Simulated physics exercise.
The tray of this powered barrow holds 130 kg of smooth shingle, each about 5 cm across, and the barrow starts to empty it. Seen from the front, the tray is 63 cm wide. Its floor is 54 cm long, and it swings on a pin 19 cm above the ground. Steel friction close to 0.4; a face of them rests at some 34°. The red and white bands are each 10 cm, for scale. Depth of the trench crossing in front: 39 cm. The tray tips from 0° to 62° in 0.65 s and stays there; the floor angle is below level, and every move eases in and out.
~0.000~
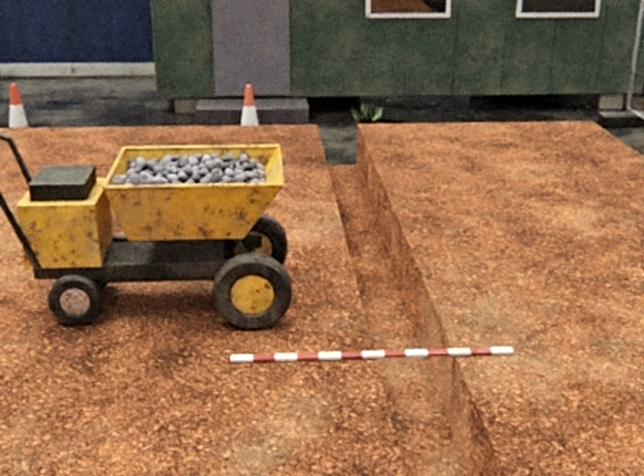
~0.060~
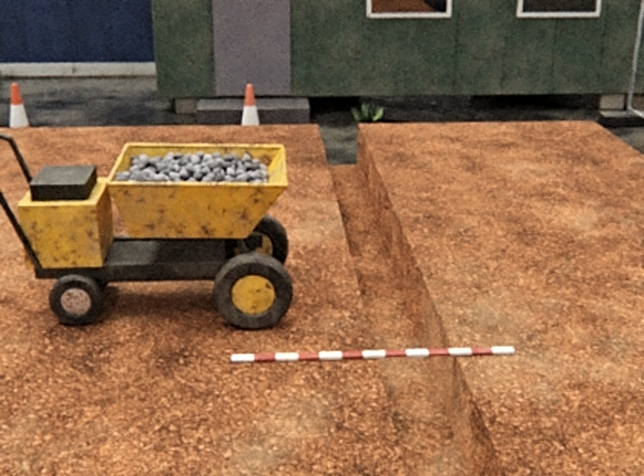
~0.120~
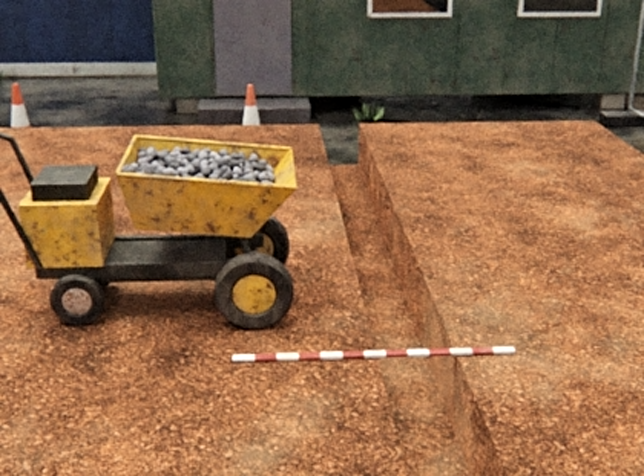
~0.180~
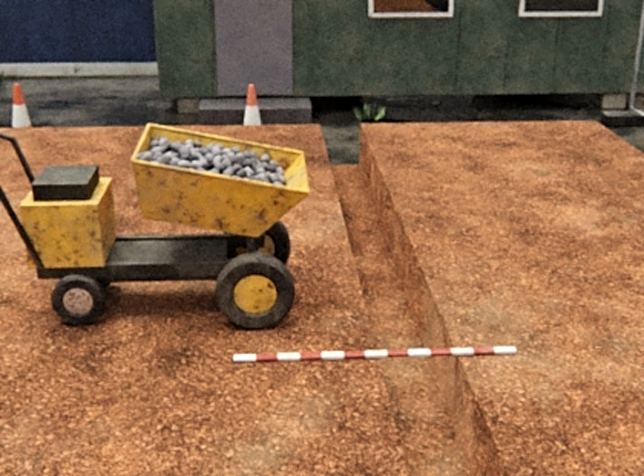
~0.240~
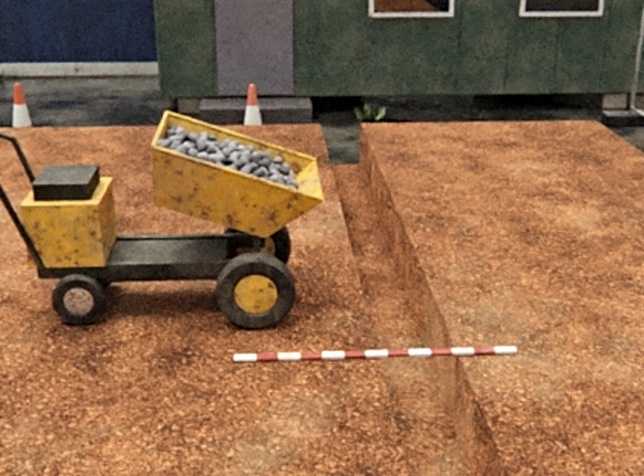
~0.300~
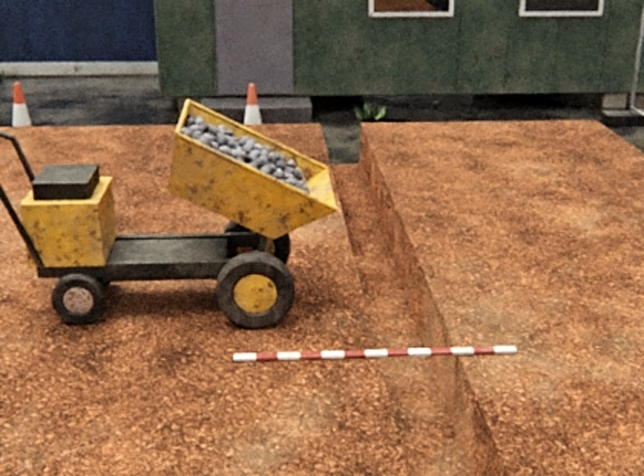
The yellow barrow's tray of grey stones tilts steadily down to the right beside a trench.
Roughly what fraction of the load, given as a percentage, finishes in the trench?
Some 64 per cent of the stones.
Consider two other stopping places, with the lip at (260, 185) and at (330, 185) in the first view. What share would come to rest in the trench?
Roughly 75 per cent, then 30 per cent.
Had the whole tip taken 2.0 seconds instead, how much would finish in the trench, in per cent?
Then roughly 85 percent.
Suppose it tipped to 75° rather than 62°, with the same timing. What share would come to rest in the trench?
It comes out at about 75 percent.
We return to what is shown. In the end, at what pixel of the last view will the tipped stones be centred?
At about pixel (410, 345) in the last view.
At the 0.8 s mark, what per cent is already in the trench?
I'd put it near 20 per cent.
After 0.5 s the floor is at 53°; 100 % in the tray; the foremost stones are at (350, 228).
After 0.8 s the floor is at 62°; 78 % in the tray, 21 % in the trench; the foremost stones are at (435, 289).
After 1.1 s the floor is at 62°; 35 % in the tray, 41 % in the trench, 25 % past the trench; the foremost stones are at (562, 292).
After 3.0 s the floor is at 62°; 11 % in the tray, 64 % in the trench, 25 % past the trench; the foremost stones are past the picture's edge.
